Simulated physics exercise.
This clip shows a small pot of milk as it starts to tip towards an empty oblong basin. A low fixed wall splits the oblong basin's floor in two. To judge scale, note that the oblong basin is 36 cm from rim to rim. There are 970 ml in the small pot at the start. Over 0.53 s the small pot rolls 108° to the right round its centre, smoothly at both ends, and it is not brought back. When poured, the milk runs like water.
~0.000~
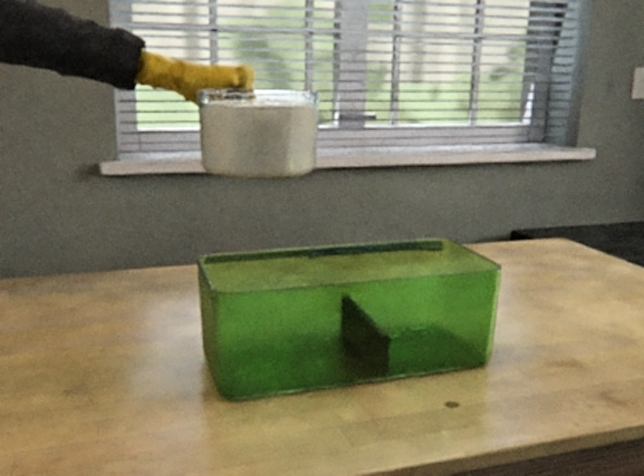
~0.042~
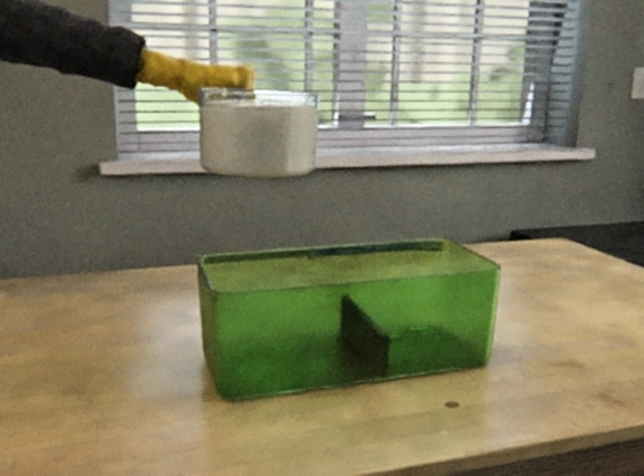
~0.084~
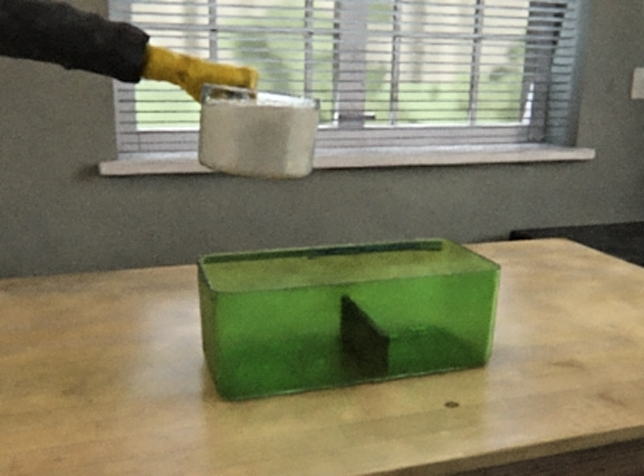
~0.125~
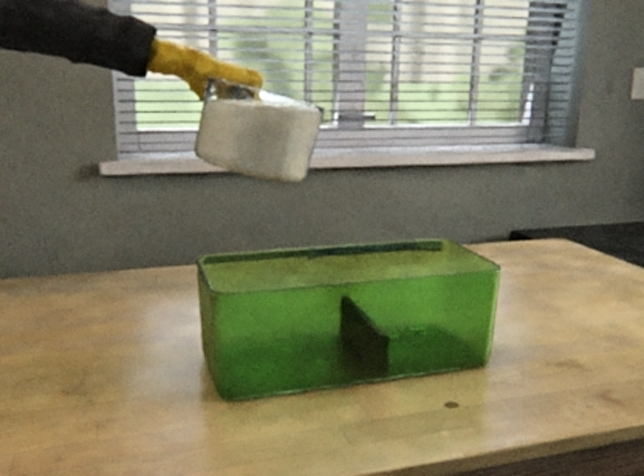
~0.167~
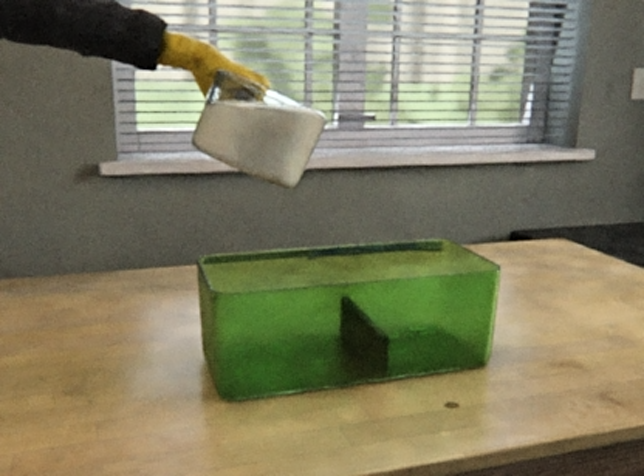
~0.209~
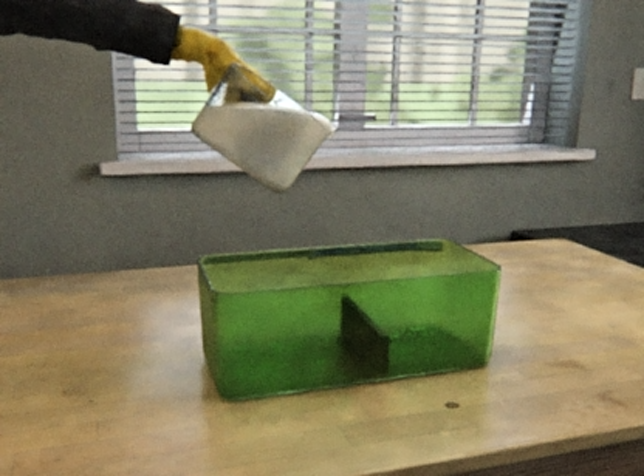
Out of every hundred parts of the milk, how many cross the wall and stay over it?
About 44 in every hundred.
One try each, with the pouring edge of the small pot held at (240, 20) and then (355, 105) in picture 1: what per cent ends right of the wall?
Near 10 in a hundred on the first go and near 85 in a hundred on the second.
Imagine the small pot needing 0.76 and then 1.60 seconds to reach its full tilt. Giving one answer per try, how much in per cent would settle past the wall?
Result: 60 per cent, then 70 per cent.
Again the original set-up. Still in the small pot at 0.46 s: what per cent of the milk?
I'd put it near 32 percent.
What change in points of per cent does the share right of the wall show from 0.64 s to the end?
A loss, roughly 3.
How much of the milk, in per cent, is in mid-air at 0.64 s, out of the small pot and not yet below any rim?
Around 10 per cent of the liquid is in flight.
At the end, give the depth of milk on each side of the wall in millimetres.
Left roughly 18 mm; right roughly 20 mm.
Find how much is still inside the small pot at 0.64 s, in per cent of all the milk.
I'd say some 7 per cent remains.
After 0.46 s the tilt is 103° and 33 per cent is still to pour, 3 is left of the wall and 17 right of it.
After 0.64 s the tilt is 108° and 7 per cent is still to pour, 37 is left of the wall and 47 right of it.
After 0.82 s the tilt is 108° and 1 per cent is still to pour, 50 is left of the wall and 43 right of it.
After 1.03 s the tilt is 108° and 0 per cent is still to pour, 54 is left of the wall and 44 right of it.
In the end 54 per cent lies left of the wall, 44 right of it and 2 outside.
